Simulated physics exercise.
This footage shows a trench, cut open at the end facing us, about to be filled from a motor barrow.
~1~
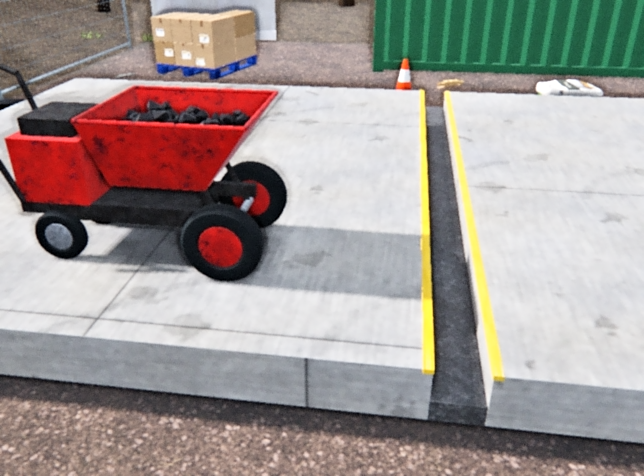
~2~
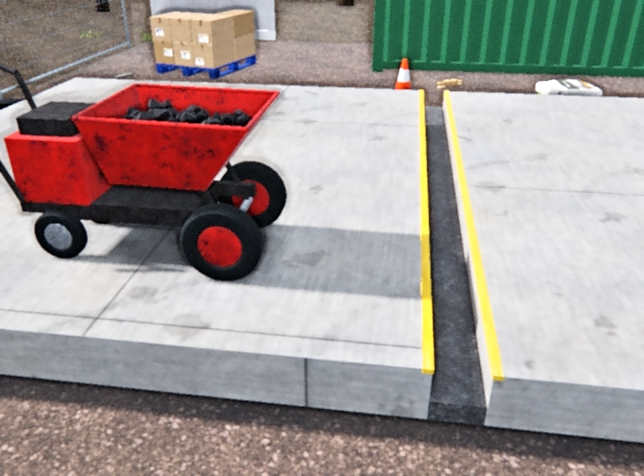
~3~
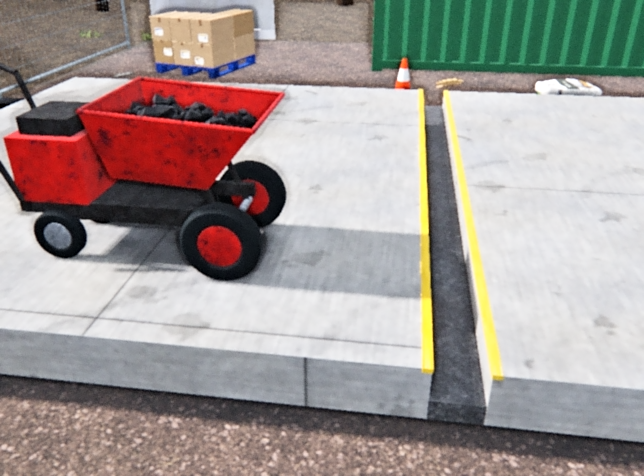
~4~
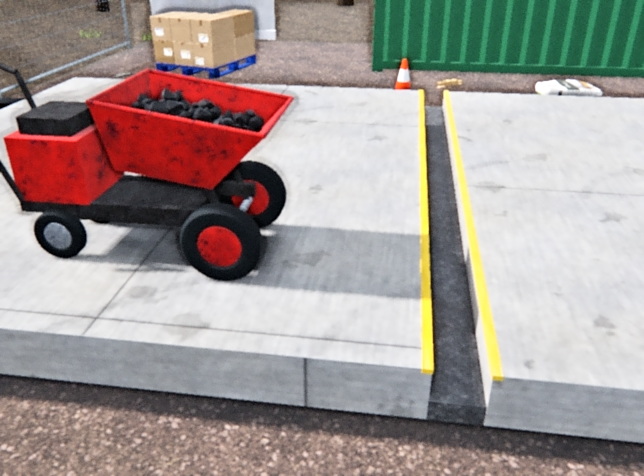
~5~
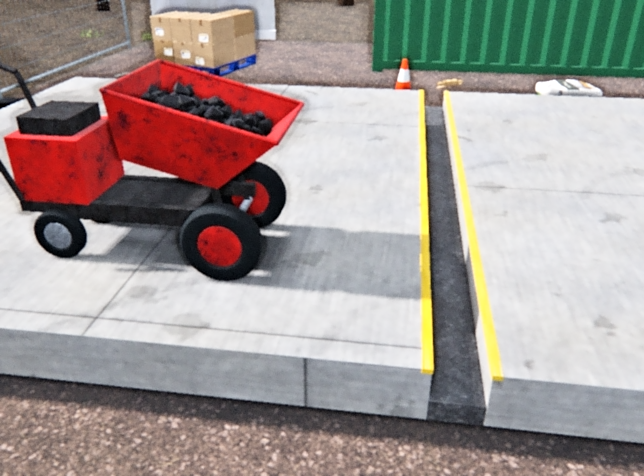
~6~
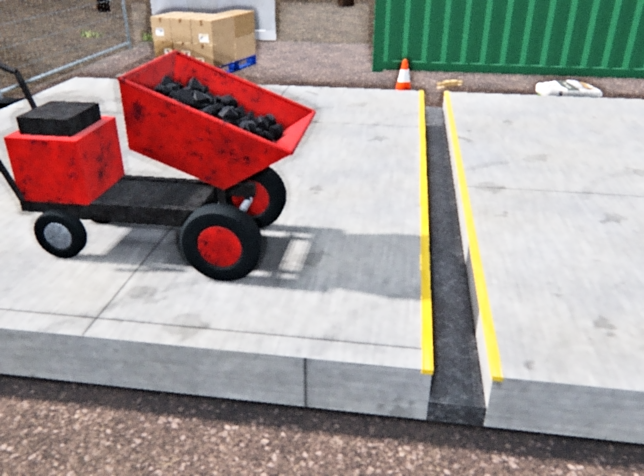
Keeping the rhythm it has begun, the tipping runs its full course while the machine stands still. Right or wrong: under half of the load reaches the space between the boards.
Right.
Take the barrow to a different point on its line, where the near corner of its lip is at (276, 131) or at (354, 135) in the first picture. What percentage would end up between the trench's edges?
Result: 40 in a hundred, then 60 in a hundred.
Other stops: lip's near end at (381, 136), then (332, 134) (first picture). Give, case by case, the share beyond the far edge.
I'd expect close to 60 per cent and then close to 10 per cent.
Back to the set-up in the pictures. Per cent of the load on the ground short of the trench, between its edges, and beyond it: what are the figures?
I'd say about 55 per cent short, about 20 between and about 0 beyond.
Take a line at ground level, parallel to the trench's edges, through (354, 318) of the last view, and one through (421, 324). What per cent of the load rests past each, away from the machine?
First 70 in a hundred, second 20 in a hundred.
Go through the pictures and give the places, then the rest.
In the first frame, lip of the skip near (245, 130), level; top of the load near (163, 117), lumps of coal; first edge of the trench near (428, 323); far edge near (491, 329), the trench under half as wide as the skip, and about half as deep as wide.
In the second frame, lip of the skip near (246, 130), tipped barely; top of the load near (164, 116).
In the third frame, lip of the skip near (253, 132), tipped barely; top of the load near (169, 123).
In the fourth frame, lip of the skip near (263, 137), tipped a little; top of the load near (170, 107).
In the fifth frame, lip of the skip near (277, 143), tipped a little; top of the load near (169, 110).
In the sixth frame, lip of the skip near (291, 153), tipped clearly; top of the load near (182, 104); first edge of the trench near (427, 324); far edge near (490, 329).
Shortly afterwards, skip tipped steeply; the whole lot in the skip.
Next, skip tipped right over; the bulk in the skip; near a quarter short of the trench; only a few in or heaped over the trench; only a few falling.
Some moments later, skip tipped right over; near a quarter in the skip; near half short of the trench; near a quarter in or heaped over the trench.
In the end, skip tipped right over; near a quarter in the skip; near half short of the trench; near a quarter in or heaped over the trench; none at all beyond it.
